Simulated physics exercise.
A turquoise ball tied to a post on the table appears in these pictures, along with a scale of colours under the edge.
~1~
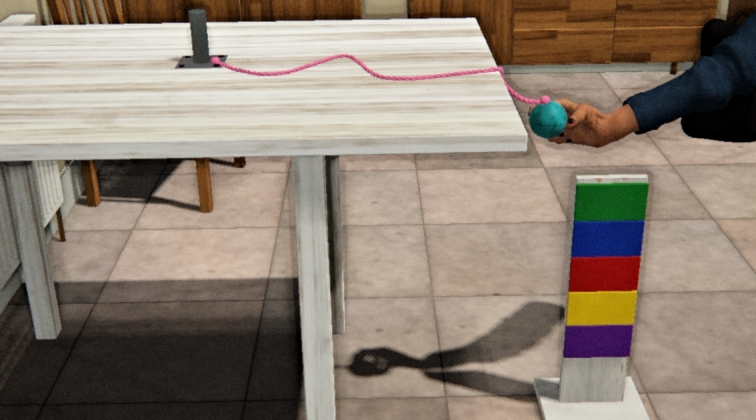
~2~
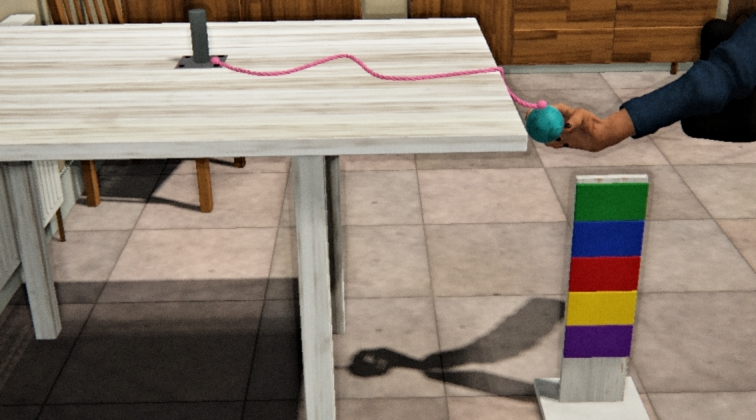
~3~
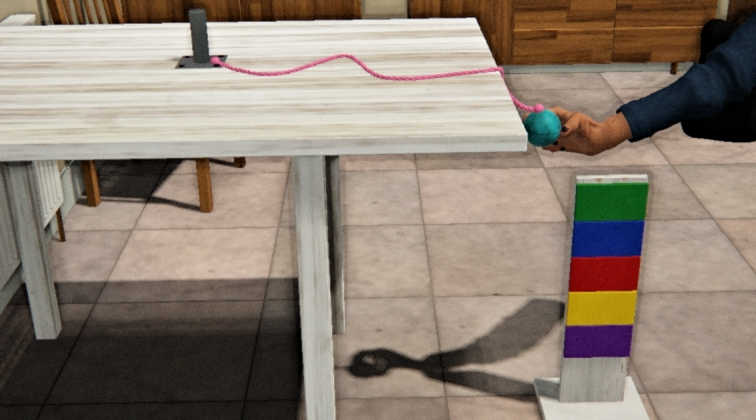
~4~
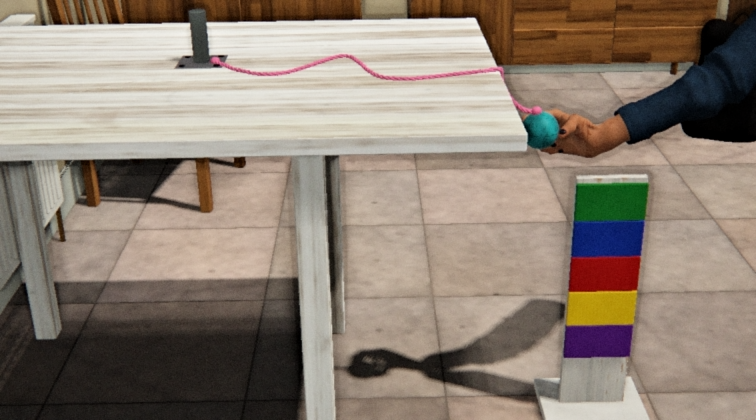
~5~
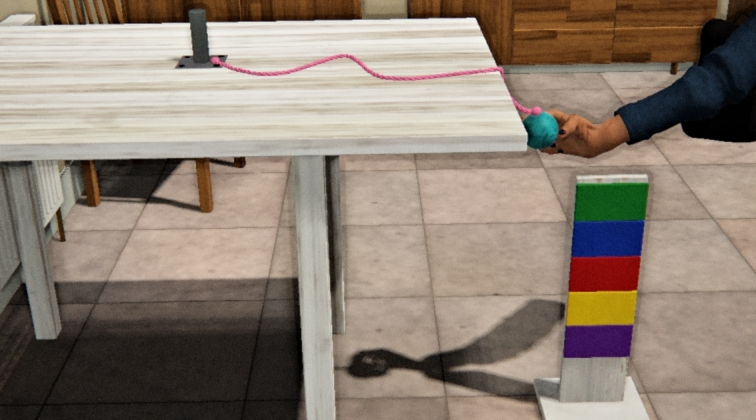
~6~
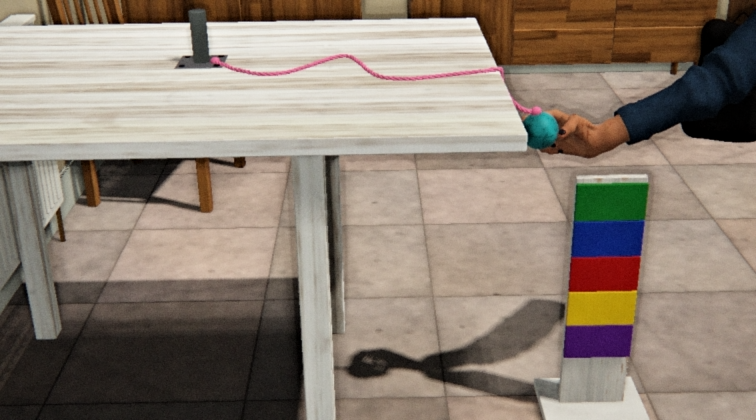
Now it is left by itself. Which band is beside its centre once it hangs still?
The blue band.
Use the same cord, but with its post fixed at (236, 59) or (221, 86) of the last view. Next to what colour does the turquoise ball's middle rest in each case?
For the first try, red; for the second, red.
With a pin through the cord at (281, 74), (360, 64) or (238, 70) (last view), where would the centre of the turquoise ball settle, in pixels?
The three spots are (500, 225), (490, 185) and (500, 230), in that order.
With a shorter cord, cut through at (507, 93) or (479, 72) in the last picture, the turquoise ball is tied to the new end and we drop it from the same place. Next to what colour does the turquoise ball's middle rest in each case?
It would be green; none, it hangs higher.
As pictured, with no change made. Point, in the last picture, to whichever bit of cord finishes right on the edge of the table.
It's near (400, 79) in the last picture.
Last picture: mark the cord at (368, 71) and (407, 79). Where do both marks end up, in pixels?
About (452, 66), and the other about (498, 78).
Early on, ball near (497, 230); level with blue.
Midway, ball near (492, 237); level with blue.
Finally, ball near (500, 240); level with blue. Its centre hangs level with the blue band.
